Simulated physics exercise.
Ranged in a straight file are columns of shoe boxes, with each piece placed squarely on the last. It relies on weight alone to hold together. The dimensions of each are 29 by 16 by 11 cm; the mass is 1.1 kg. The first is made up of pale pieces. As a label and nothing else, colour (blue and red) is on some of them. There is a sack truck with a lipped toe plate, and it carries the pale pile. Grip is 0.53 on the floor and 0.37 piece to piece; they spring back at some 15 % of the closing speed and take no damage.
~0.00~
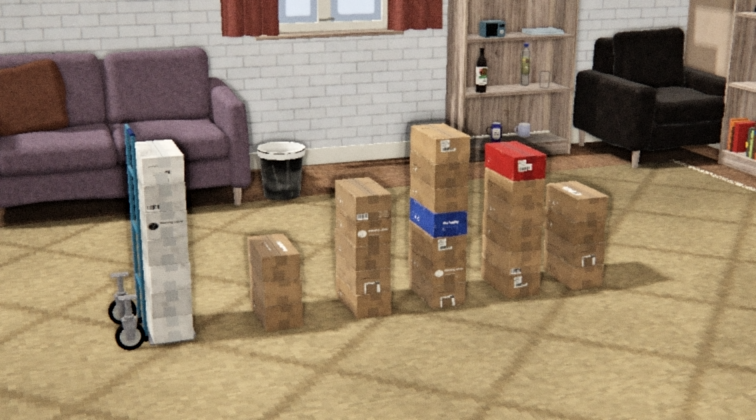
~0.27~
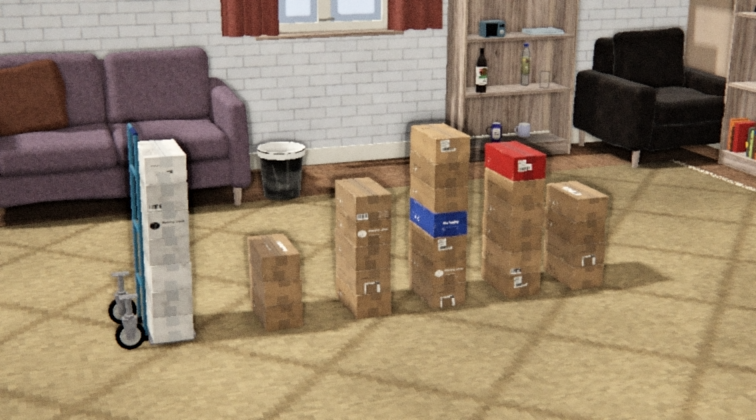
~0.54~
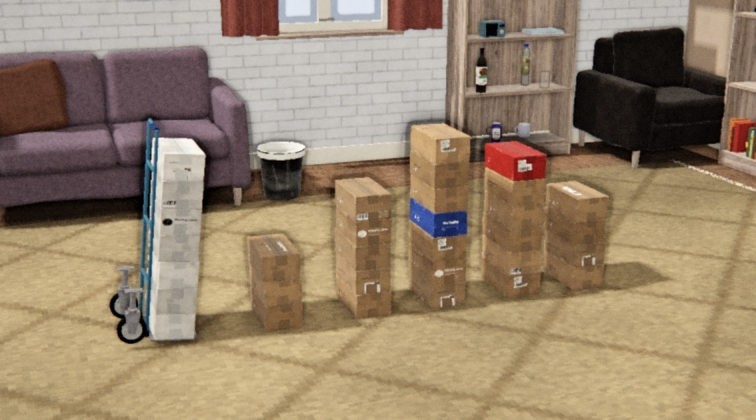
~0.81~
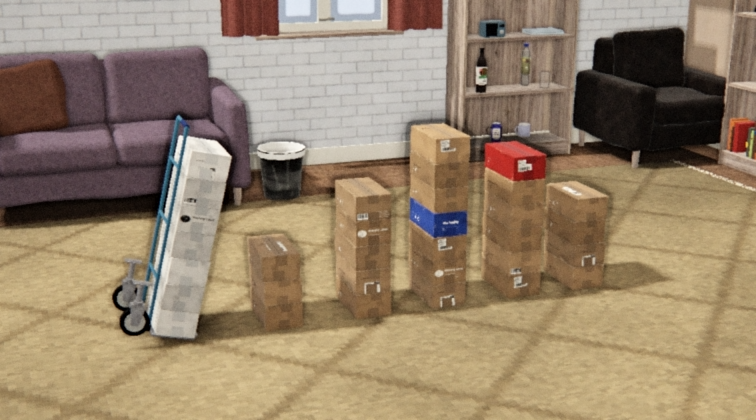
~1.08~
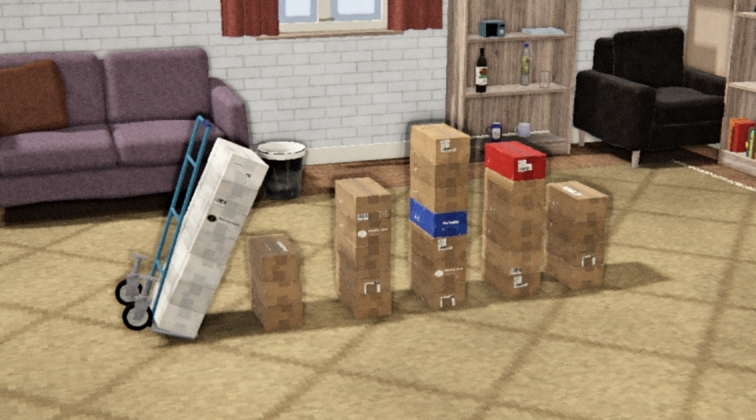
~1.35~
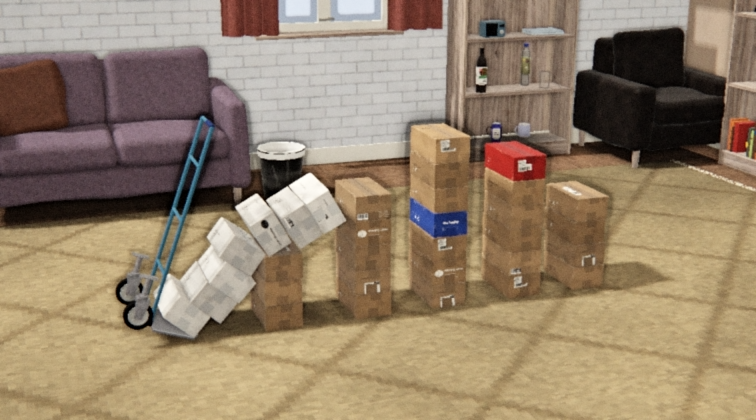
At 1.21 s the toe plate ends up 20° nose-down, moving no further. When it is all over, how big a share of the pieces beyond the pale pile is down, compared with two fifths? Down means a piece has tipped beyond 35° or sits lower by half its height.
Smaller than two fifths.
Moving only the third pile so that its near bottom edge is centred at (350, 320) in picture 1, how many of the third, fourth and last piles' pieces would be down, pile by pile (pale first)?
Down counts: Third 1, fourth 0, last 0.
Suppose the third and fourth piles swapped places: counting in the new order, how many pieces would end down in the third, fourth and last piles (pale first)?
After the swap, the third pile would have 0 down, the fourth 0 and the last 0.
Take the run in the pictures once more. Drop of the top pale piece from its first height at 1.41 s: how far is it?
30 cm.
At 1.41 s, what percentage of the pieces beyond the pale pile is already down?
At that instant, 0 percent.
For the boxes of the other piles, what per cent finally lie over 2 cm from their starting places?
That makes 15 percent.
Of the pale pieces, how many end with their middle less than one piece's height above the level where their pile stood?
For the pale pieces, I get 3.
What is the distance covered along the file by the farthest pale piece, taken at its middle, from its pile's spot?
I'd put it at close to 70 cm.
Around 1.41 s, 7 of the pale pile down; none of the 25 other boxes down, 2 disturbed.
Around 1.44 s, 7 of the pale pile down; none of the 25 other boxes down, 4 disturbed.
Around 1.54 s, 7 of the pale pile down; none of the 25 other boxes down, 5 disturbed.
Finally (2.3 s), 7 of the pale pile down; none of the 25 other boxes down, 5 disturbed; red box unmoved; blue box unmoved. That is 0 per cent. Seen by the last camera, middles, red box near (515, 161), blue box near (438, 215).
